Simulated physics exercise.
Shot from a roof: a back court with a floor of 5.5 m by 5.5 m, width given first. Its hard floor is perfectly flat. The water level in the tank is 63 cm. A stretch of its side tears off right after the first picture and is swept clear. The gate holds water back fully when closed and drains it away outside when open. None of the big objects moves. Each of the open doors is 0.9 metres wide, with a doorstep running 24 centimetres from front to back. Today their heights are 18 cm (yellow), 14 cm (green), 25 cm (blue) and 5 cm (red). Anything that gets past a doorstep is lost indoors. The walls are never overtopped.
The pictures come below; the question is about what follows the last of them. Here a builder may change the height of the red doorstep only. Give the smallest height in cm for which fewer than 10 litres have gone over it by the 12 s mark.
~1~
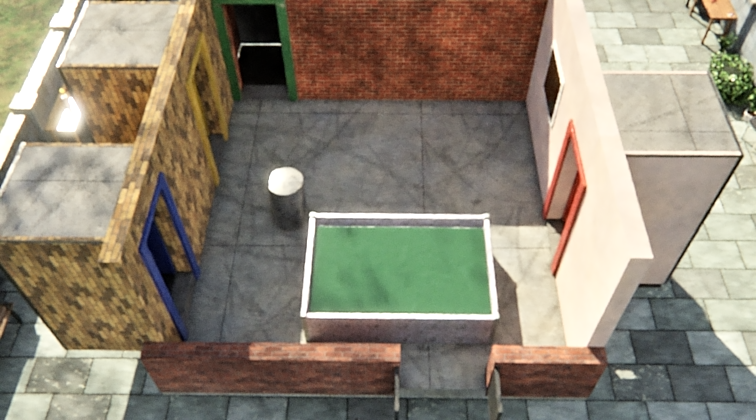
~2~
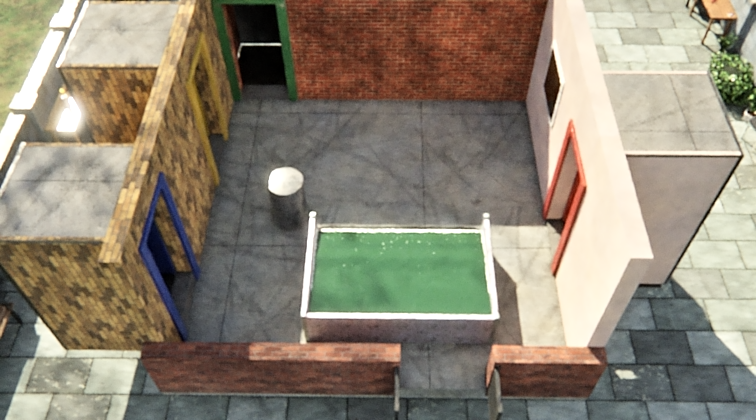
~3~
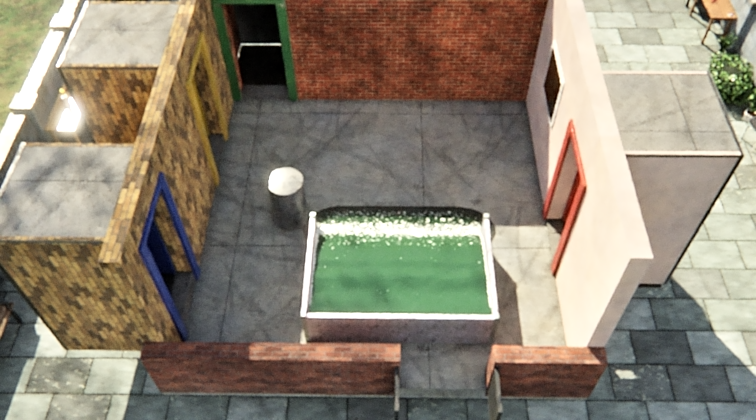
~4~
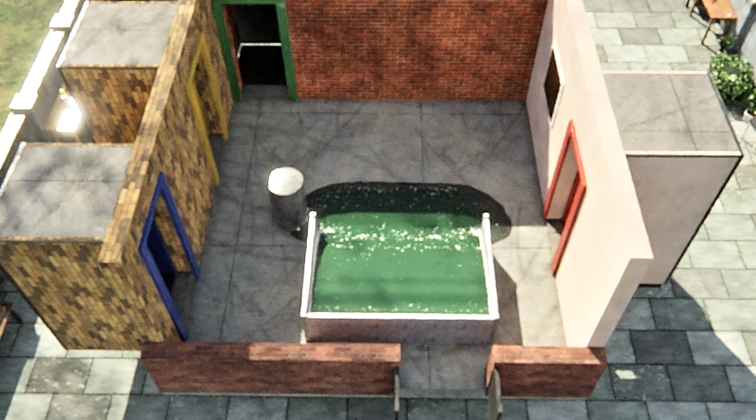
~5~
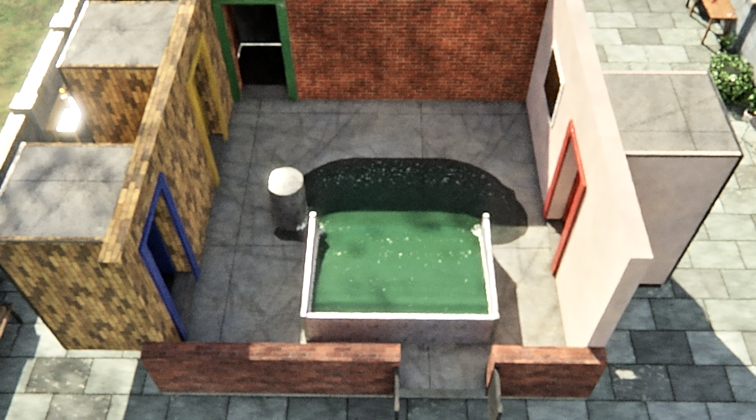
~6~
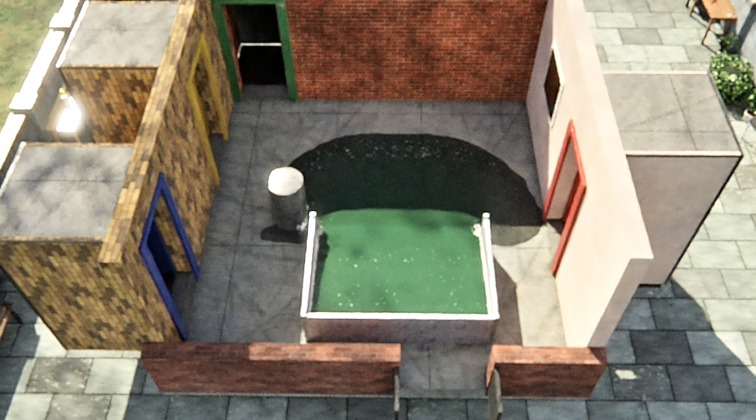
About 8 cm.
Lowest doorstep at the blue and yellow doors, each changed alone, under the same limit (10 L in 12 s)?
Roughly 10.0 cm for the blue door and roughly 13.0 cm for the yellow door.
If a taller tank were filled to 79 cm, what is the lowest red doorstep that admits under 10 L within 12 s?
Minimum height: Approx. 11.0 cm.
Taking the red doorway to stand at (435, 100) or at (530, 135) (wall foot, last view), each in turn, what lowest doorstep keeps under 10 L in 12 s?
30 and 26 cm.
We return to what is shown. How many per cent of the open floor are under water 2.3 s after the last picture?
I'd say near 60 percent is wet.
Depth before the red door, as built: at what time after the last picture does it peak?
Crest at t of about 11.0 s.
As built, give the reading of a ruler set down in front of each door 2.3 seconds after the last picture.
Lab note, cm: Yellow 13; green 21; blue 0; red 1.
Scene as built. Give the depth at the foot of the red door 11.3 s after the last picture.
10.5 cm.
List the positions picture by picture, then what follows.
The first frame shows the tank at (399, 266) is whole and still, 63 cm deep; the red door at (563, 204) is dry.
In the second frame, the gap is on the far side, the front 0.2 m out at a hidden place; the back of the tank holds 63 cm.
In the third frame, water pours out on the far side and has run 0.7 m, to (331, 211); about 11 cm deep outside, 63 cm at the back.
In the fourth frame, the front is at (347, 186), 1.2 m from the gap on the far side; 3.4 m2 of floor is wet, 58 cm left at the back.
In the fifth frame, the gap is on the far side, the front 1.7 m out at (345, 162); the back of the tank holds 53 cm.
In the sixth frame, water pours out on the far side and has run 2.3 m, to (367, 138); about 7 cm deep outside, 52 cm at the back; the red door at (563, 204), 2.4 m from the gap, is still 0.7 m from the nearest water.
Then, 0.7 s after the last picture water covers 55 % of the floor, deepest (38 cm) near (387, 103); 2 cm at the red door, 0 litres in over its 5 cm doorstep.
Then, 2.3 s after the last picture water covers 60 % of the floor, deepest (32 cm) near (242, 109); 1 cm at the red door, 0 litres in over its 5 cm doorstep.
Then, 11.3 s after the last picture water covers 100 % of the floor, deepest (12 cm) near (528, 139); 10 cm at the red door, 48 litres in over its 5 cm doorstep.
At the red door as built, the water peaked near 11 cm, 10.9 s after the last picture.
With a doorstep of 7 cm, 20 litres would have come in within the 12 s; with 10 cm, 1 litre. So under 10 litres takes about 8 cm.
